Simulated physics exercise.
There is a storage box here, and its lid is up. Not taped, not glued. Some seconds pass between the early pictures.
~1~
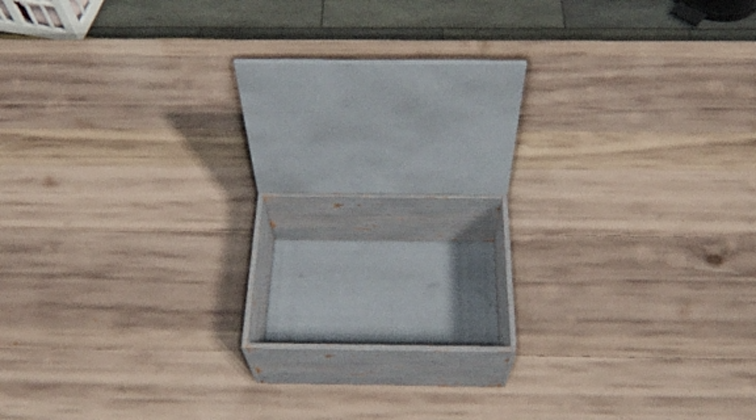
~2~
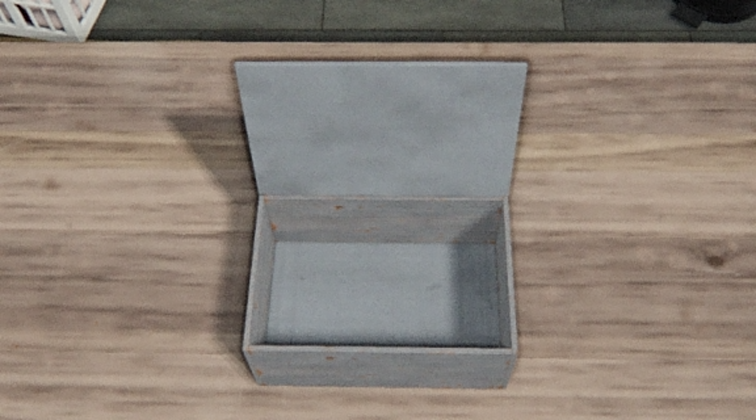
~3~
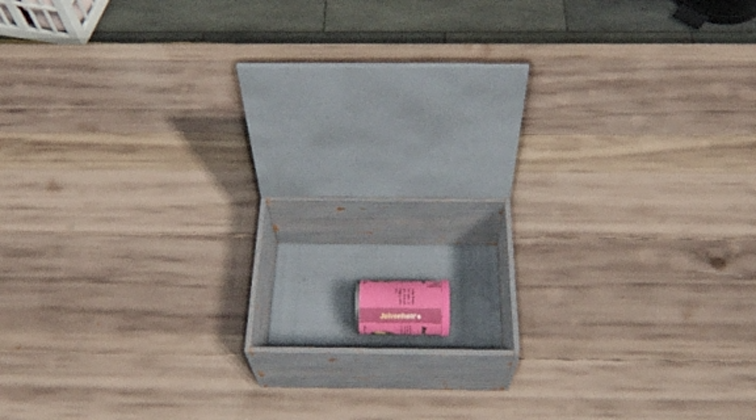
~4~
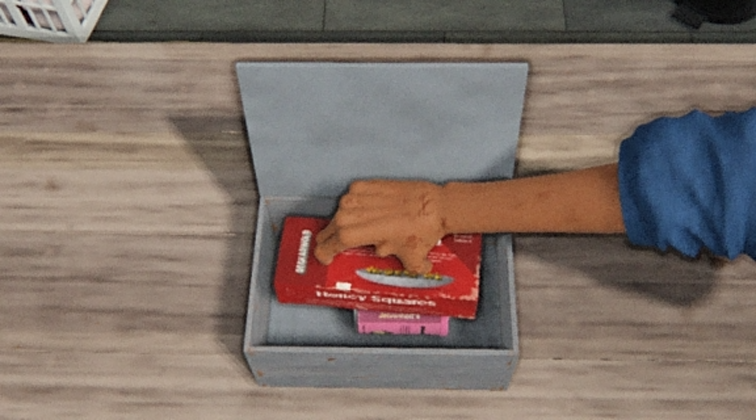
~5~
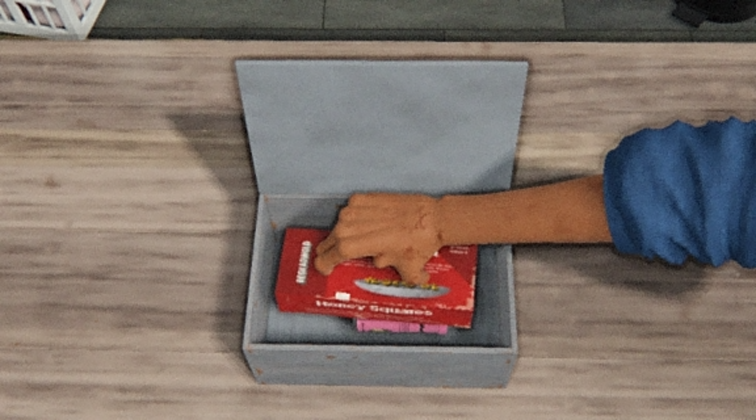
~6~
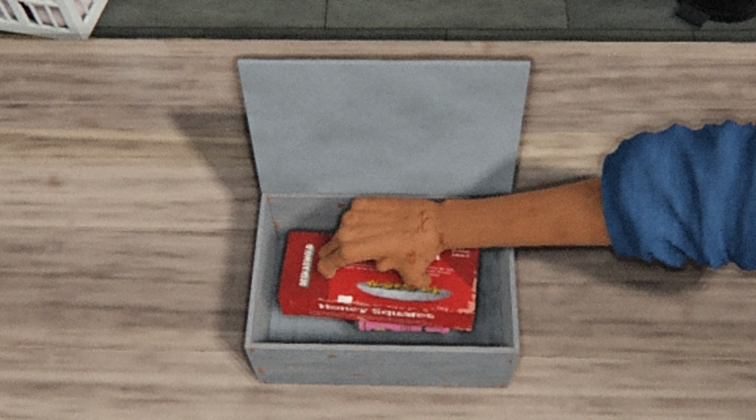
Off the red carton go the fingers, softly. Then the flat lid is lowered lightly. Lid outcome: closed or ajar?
My guess is the lid comes to rest fully.
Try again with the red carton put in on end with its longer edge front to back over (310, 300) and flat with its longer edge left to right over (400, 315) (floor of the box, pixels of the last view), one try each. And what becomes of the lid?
First try: The lid stays propped open; second try: The lid comes down fully.
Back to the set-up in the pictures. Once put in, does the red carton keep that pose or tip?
Simply put, it gets tilted.
Then, 0.70 s later than the last frame, red carton on its side near (383, 245).
Then, 1.30 s later than the last frame, lid 76° above the rim; red carton on its side near (383, 243).
Then, 1.70 s later than the last frame, lid 46° above the rim; red carton on its side near (383, 243); pink tin moved a little.
Then, 2.10 s later than the last frame, lid 4° above the rim; red carton on its side near (383, 243); pink tin moved a little.
When it is over, lid shut; lying over in the box, red carton; pink tin as before. End places, in pixels of the last picture, red carton near (383, 243).
